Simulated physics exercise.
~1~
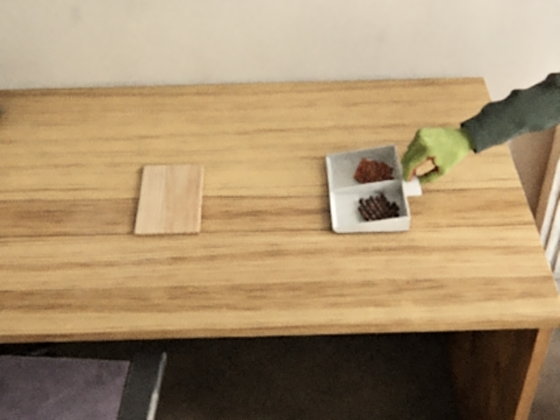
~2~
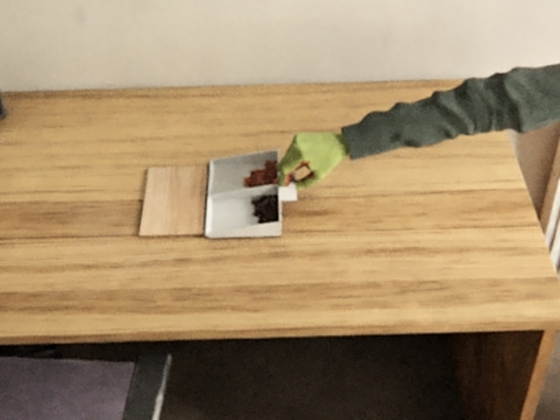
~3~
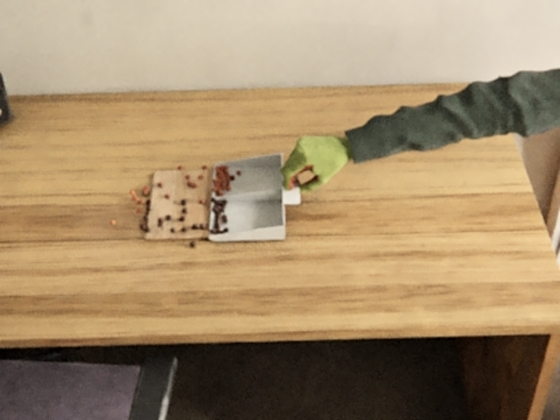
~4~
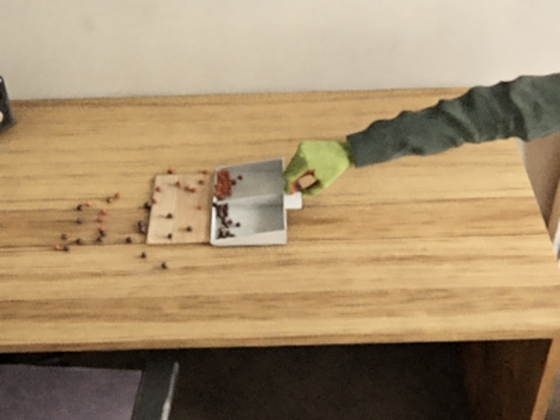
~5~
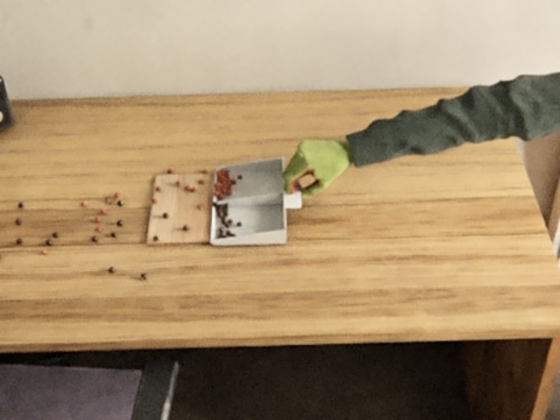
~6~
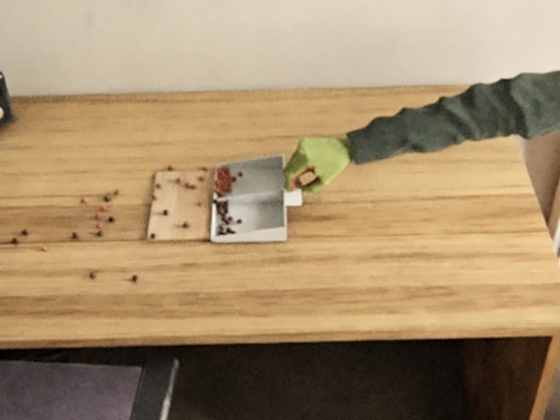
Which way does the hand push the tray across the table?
The hand pushes the tray to the left, toward the flat wooden board.
